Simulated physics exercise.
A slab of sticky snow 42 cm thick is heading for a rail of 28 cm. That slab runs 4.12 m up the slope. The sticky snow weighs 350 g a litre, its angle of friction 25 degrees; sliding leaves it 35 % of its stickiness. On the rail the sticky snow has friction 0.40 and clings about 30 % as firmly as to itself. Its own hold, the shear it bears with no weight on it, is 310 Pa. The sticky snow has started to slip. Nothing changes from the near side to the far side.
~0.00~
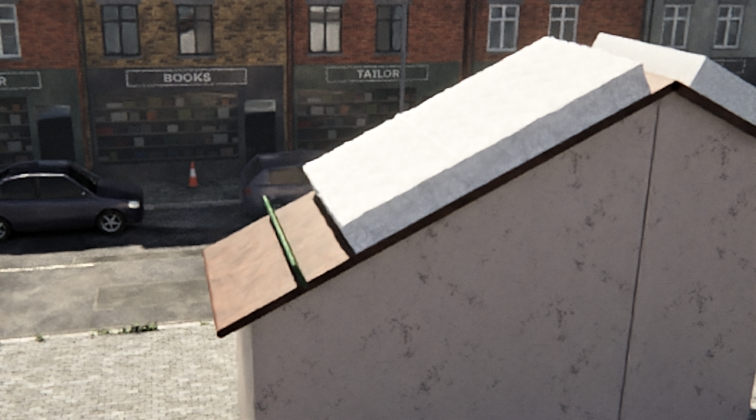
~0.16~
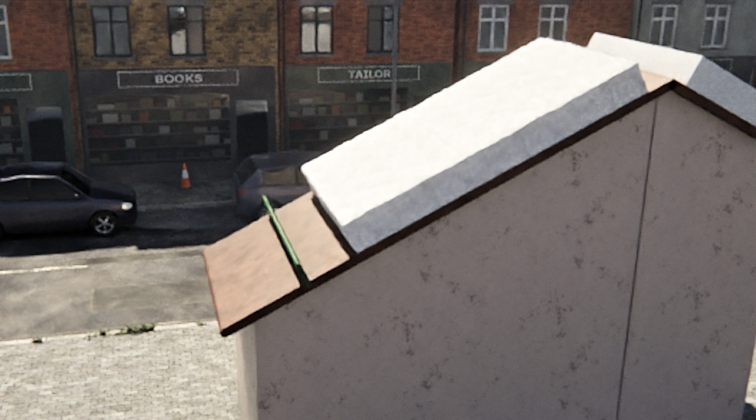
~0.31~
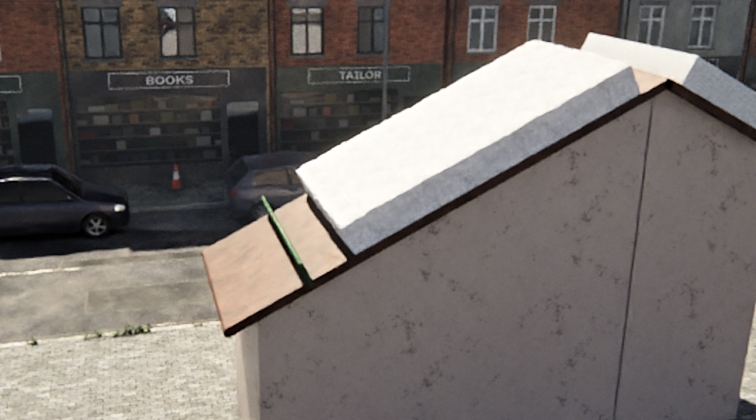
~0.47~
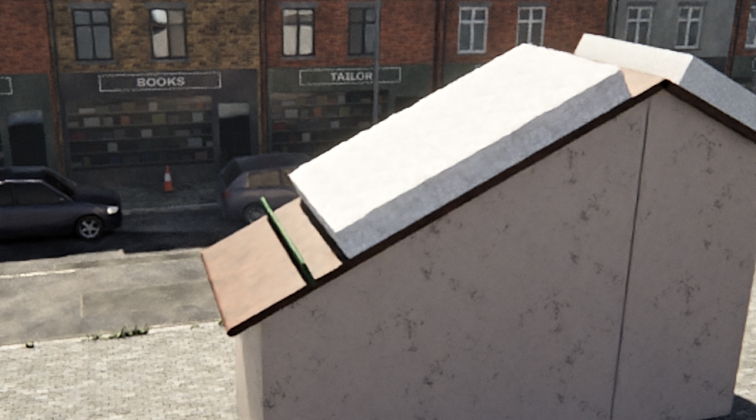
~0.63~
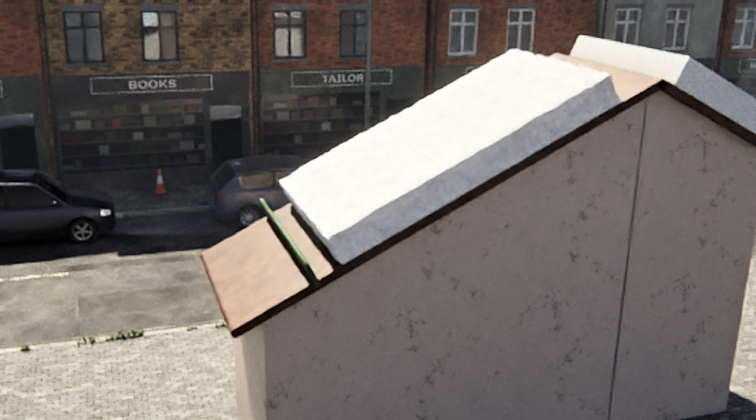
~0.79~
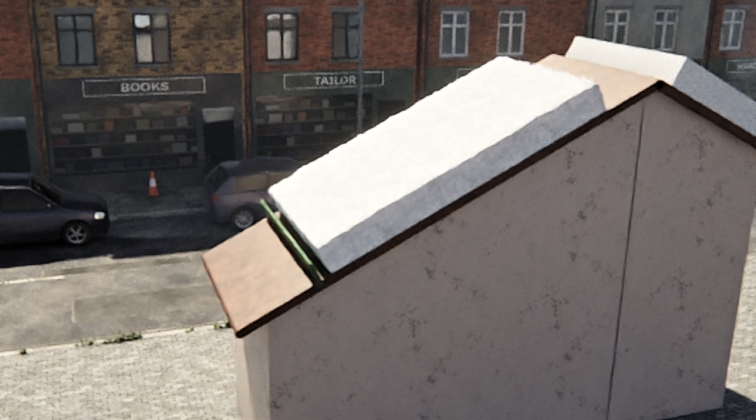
A thick slab of white snow slides down a sloped roof toward a thin green rail.
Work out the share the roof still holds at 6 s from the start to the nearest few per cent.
The share the roof still holds at 6 s from the start is near 65 %.
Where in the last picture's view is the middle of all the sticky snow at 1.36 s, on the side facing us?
At about (416, 203).
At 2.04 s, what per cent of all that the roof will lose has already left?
About 20 %.
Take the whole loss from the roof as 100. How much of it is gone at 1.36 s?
Some 0 per cent.
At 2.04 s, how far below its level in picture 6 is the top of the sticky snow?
About 0.7 m.
By 1.36 s, 100 % of the snow is on the roof.
By 2.04 s, 92 % of the snow is on the roof.
By 2.72 s, 78 % of the snow is on the roof.
By 3.40 s, 69 % of the snow is on the roof.
By 6.00 s, at the end, 65 % of the snow is on the roof.
